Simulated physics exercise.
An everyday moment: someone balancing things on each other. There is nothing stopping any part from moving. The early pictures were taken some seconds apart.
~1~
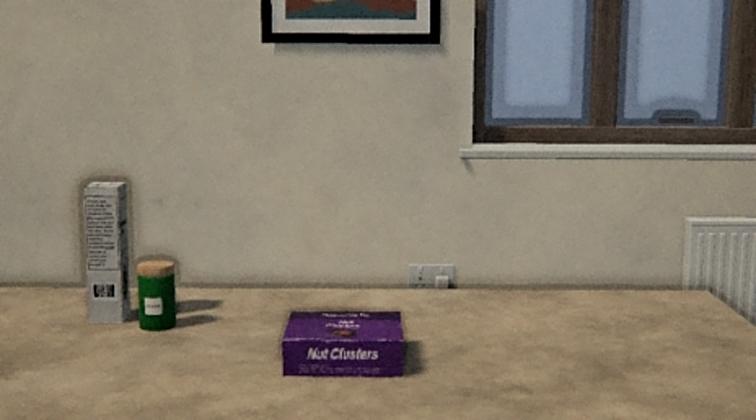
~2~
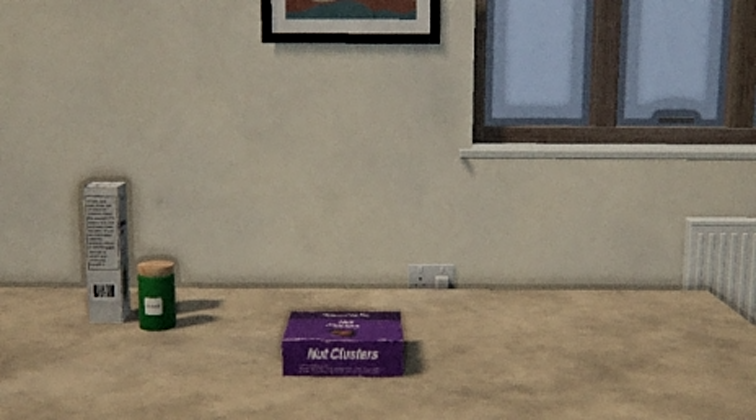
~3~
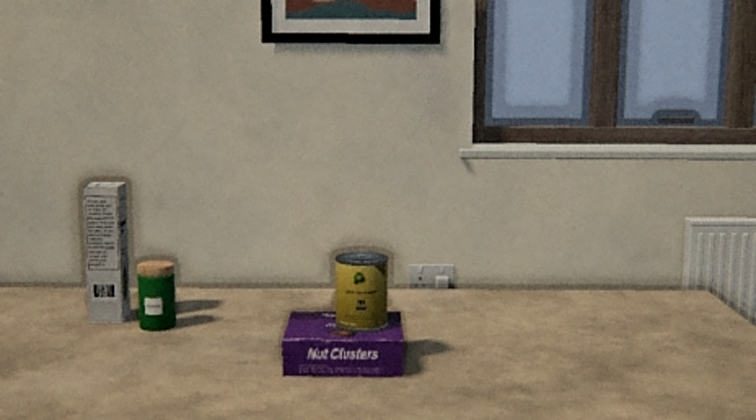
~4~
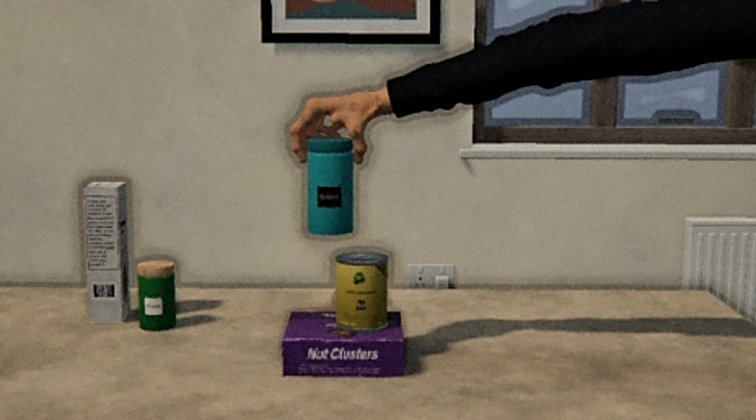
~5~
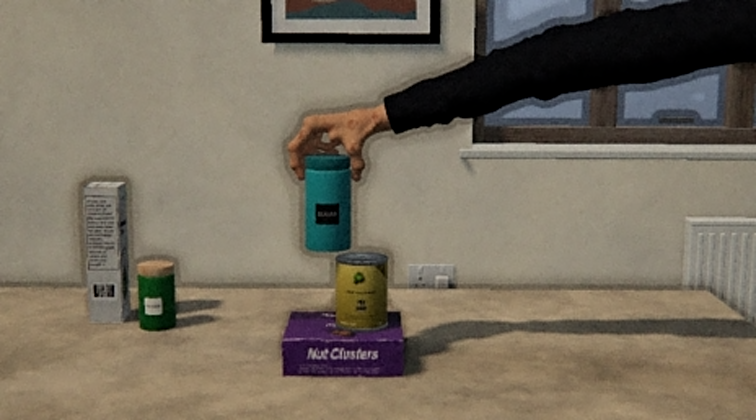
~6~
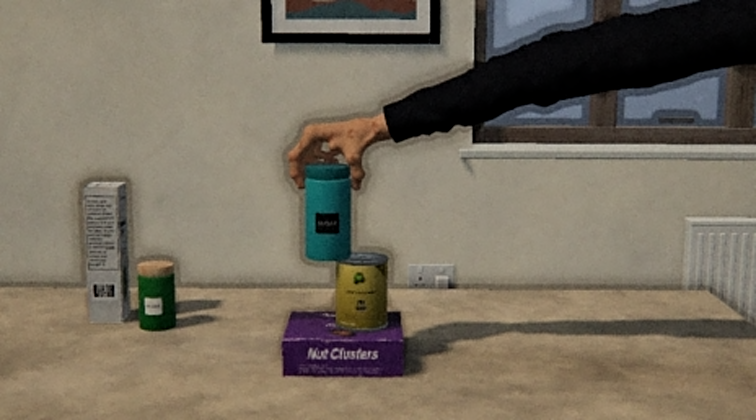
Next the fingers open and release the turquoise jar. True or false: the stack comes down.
True.
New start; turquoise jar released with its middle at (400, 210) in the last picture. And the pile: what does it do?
In the end the pile crashes down.
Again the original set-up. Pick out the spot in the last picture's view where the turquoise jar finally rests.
It ends near (145, 338).
Then, 0.40 s on from there, turquoise jar now fallen.
Then, 0.60 s on from there, things are still on the move.
Then, 0.80 s on from there, as before.
In the end, fallen, turquoise jar; the other 4 unmoved. At the end, from the last picture's camera, turquoise jar near (145, 338). The pile gives way.
